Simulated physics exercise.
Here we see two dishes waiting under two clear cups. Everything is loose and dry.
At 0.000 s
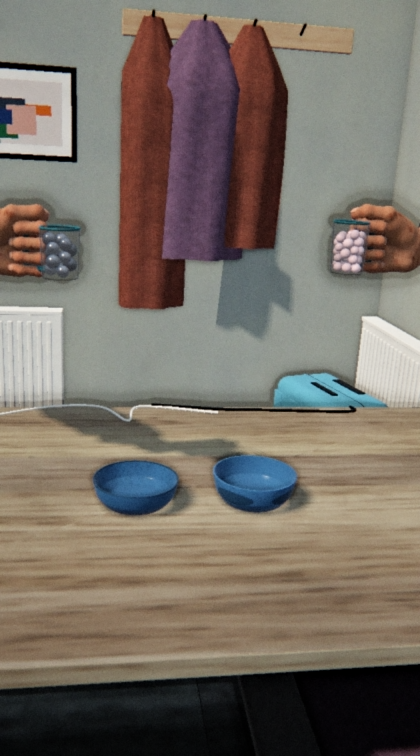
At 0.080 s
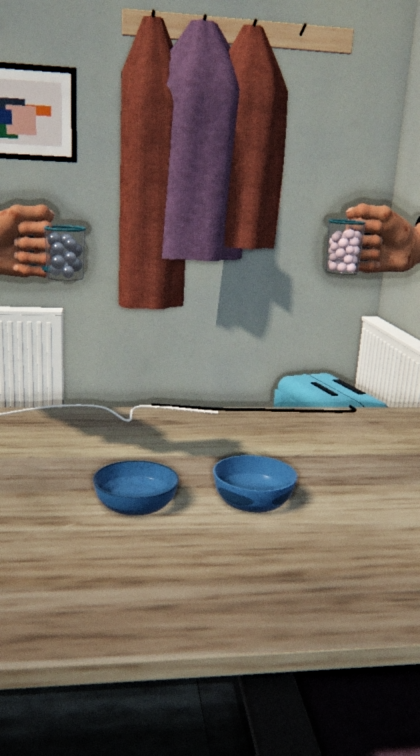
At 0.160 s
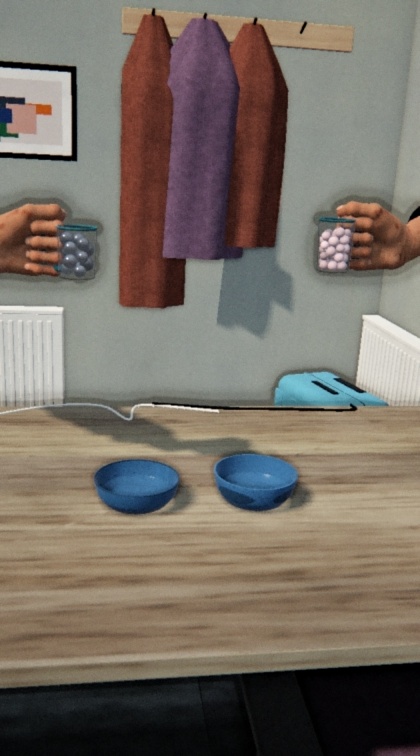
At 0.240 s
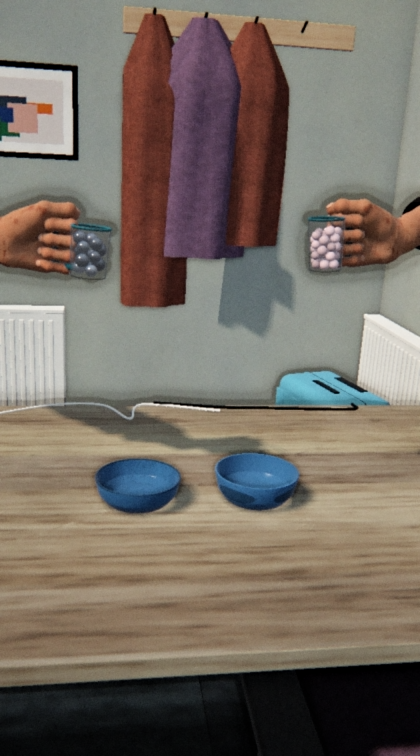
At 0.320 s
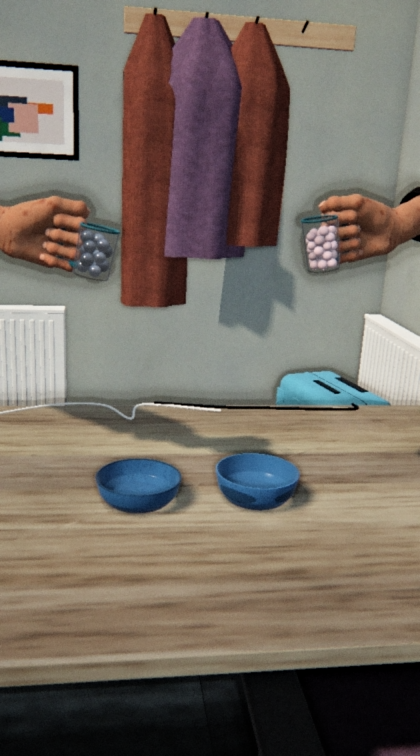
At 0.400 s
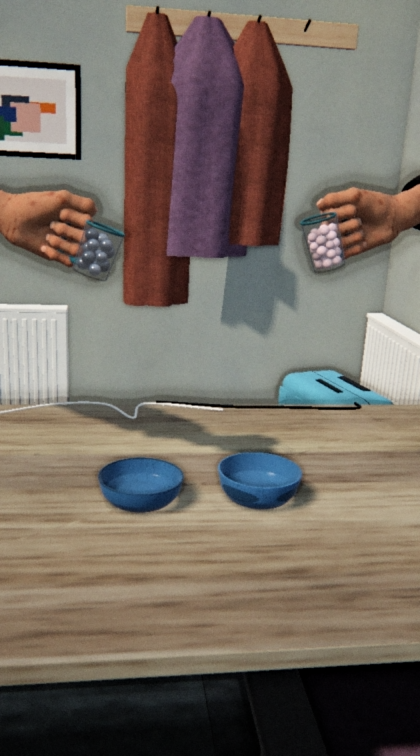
Two hands, one holding a clear cup of grey balls on the left and the other a cup of pale pink balls on the right, move inward above two blue dishes on a wooden table. Both cups then tilt slightly toward each other, with the balls still inside.
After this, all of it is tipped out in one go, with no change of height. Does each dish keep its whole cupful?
On the left, the dish fails to hold them all, while on the right the dish fails to hold them all.
Around 0.75 s, left, all still in the cup; right, all still in the cup.
Around 1.13 s, left, most still in the cup, a small part in the air; right, all still in the cup.
Around 1.57 s, left, about a third in the dish, a small part outside the dish, about two thirds in the air; right, about a quarter in the dish, most in the air.
Finally (2.6 s), left, about half in the dish, about half outside the dish; right, about a third in the dish, about two thirds outside the dish.
